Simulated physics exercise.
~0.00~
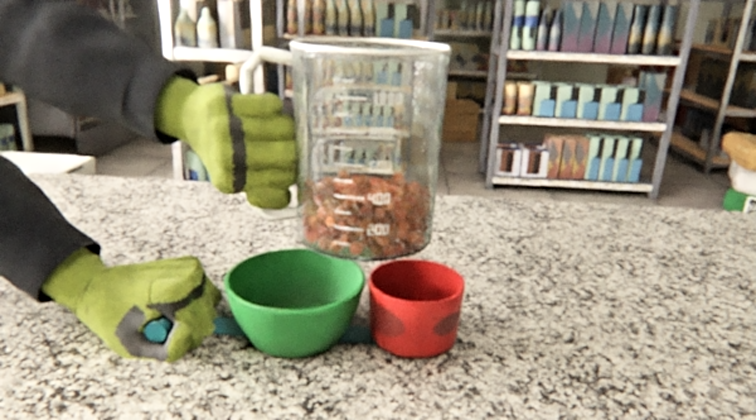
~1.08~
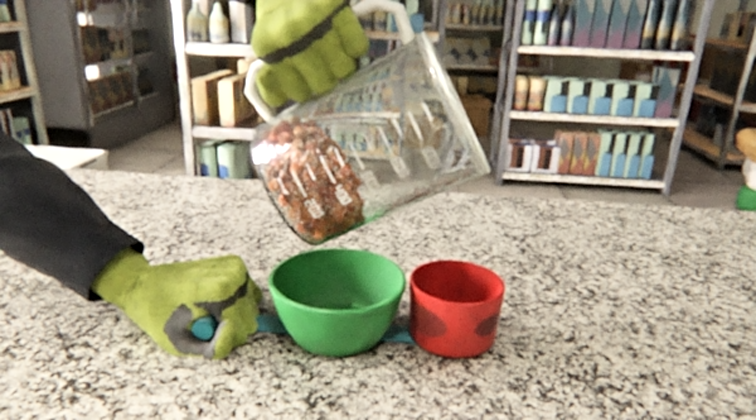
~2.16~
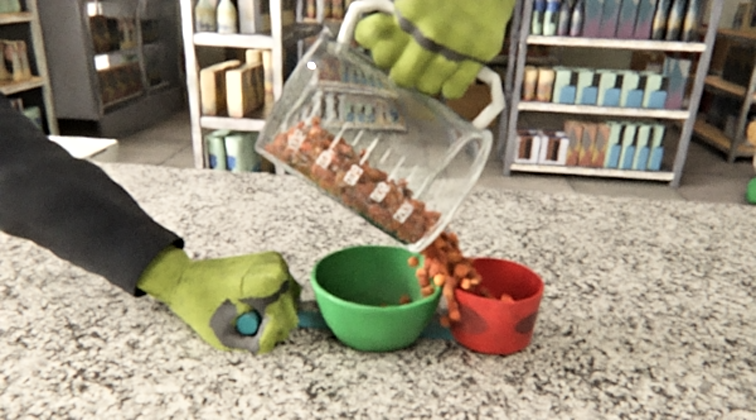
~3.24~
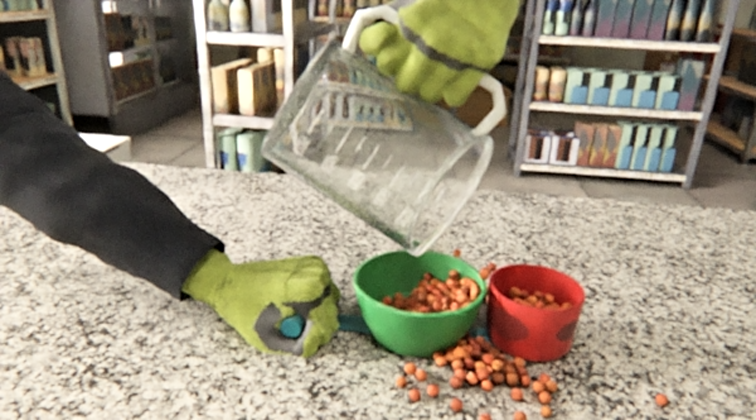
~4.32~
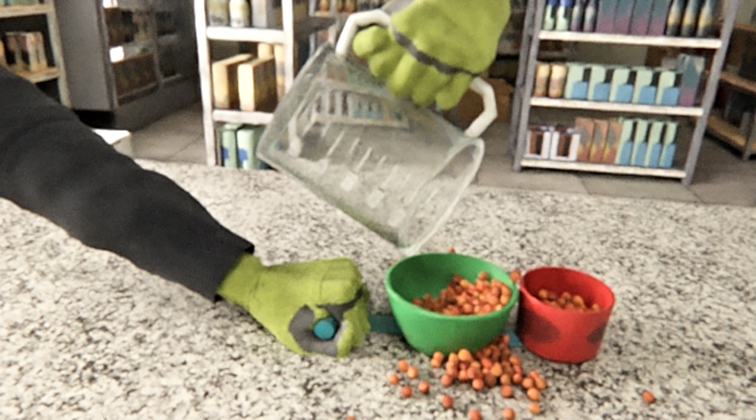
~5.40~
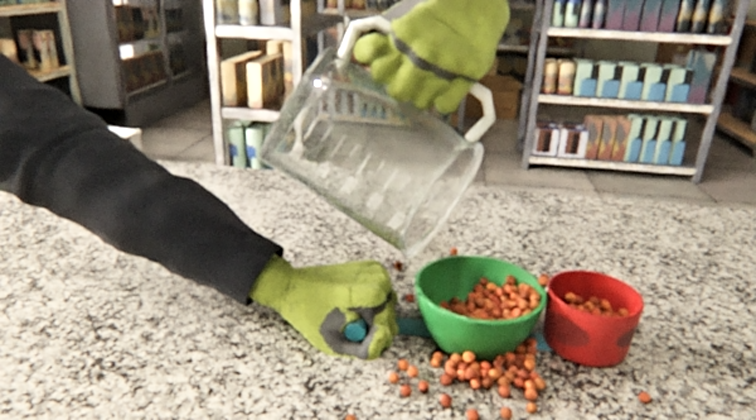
On a speckled counter in a shop, a green-gloved hand tipped a clear jug of small orange-brown pellets while another slid a green bowl and a red dish right, and the emptied jug left pellets in both and some scattered on the counter.
